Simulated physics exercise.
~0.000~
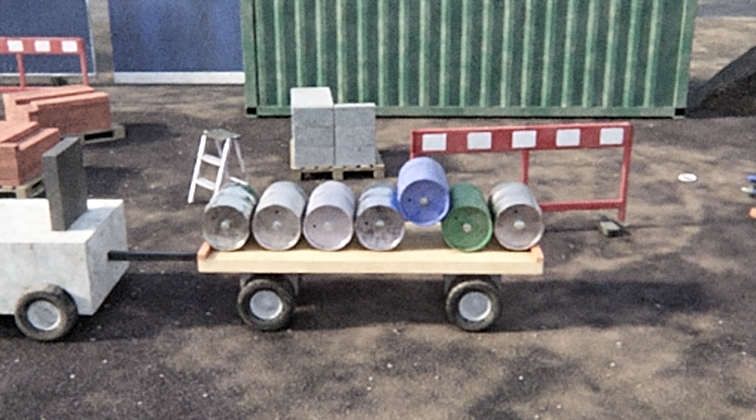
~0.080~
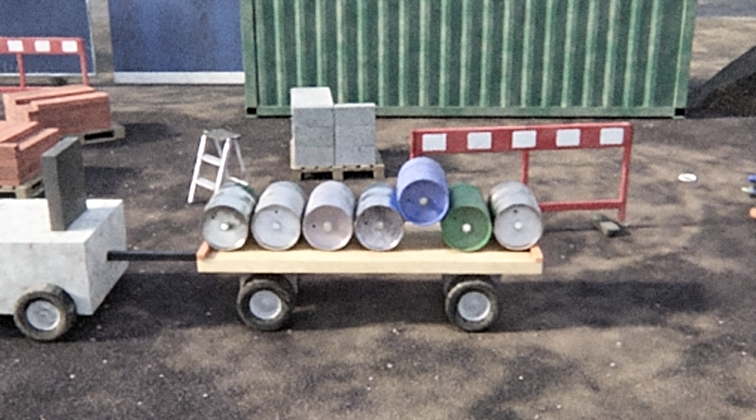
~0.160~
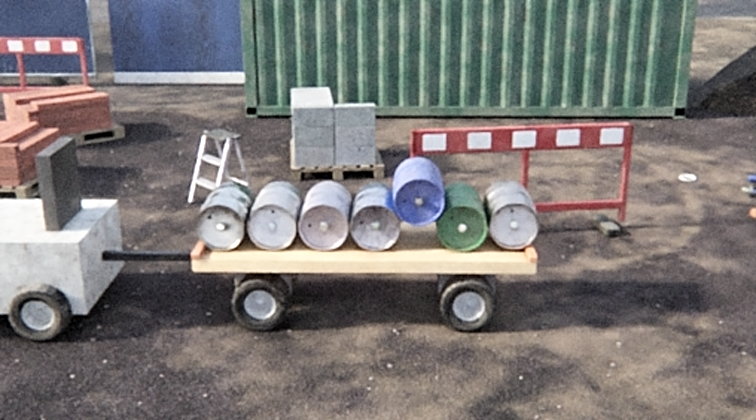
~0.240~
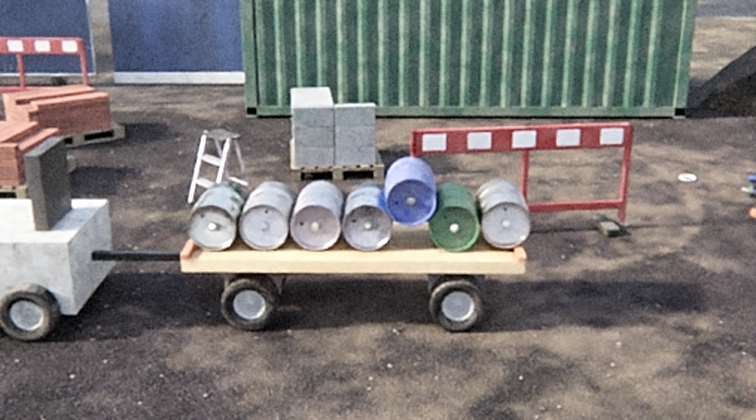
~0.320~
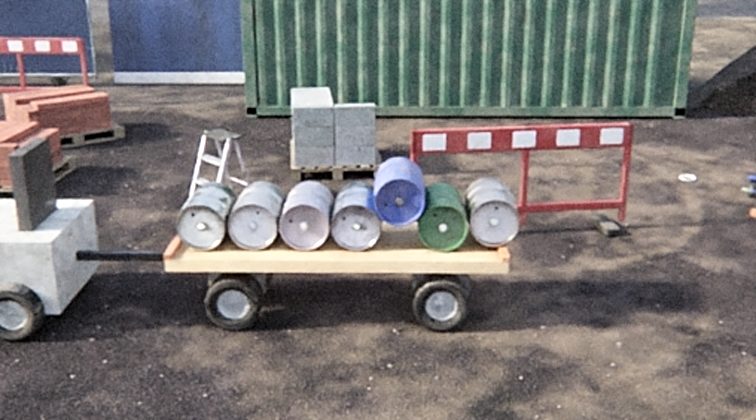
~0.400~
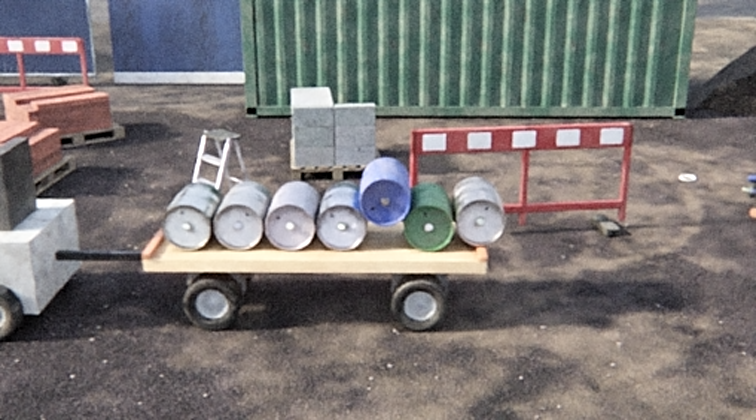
At the start, a flat cart stands still behind a pale towing vehicle, carrying a bottom row of kegs, one of them green, with a blue keg resting on top. The vehicle then pulls the cart slowly to the left, gradually picking up speed, while the kegs ride along in the same arrangement.
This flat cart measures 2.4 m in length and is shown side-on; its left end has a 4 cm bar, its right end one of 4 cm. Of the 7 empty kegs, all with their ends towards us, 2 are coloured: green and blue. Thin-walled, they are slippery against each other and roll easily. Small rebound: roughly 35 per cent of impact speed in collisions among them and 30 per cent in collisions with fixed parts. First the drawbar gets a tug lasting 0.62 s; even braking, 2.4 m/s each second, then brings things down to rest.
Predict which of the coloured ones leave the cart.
Green keg: Falls off; blue: Still aboard.
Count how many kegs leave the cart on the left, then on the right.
Left 3, right 2.
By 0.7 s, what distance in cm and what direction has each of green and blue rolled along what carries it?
Rightward shift: Green 50 cm, blue 45 cm.
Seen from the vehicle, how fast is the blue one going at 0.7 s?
Its speed is roughly 1.0 m/s.
Then, 0.7 s in, green is on the deck, 5 cm from the right bar, rolling right along the cart; blue is up on others, 30 cm from the right bar, rolling right along the cart; 1 gone from the cart.
Then, 0.9 s in, green is over the right bar and falling; blue is up on others, 10 cm from the right bar, rolling right along the cart; 2 gone from the cart.
In the end (6.0 s), green is over the right bar and down; blue is on the deck, 75 cm from the left bar; 5 gone from the cart.
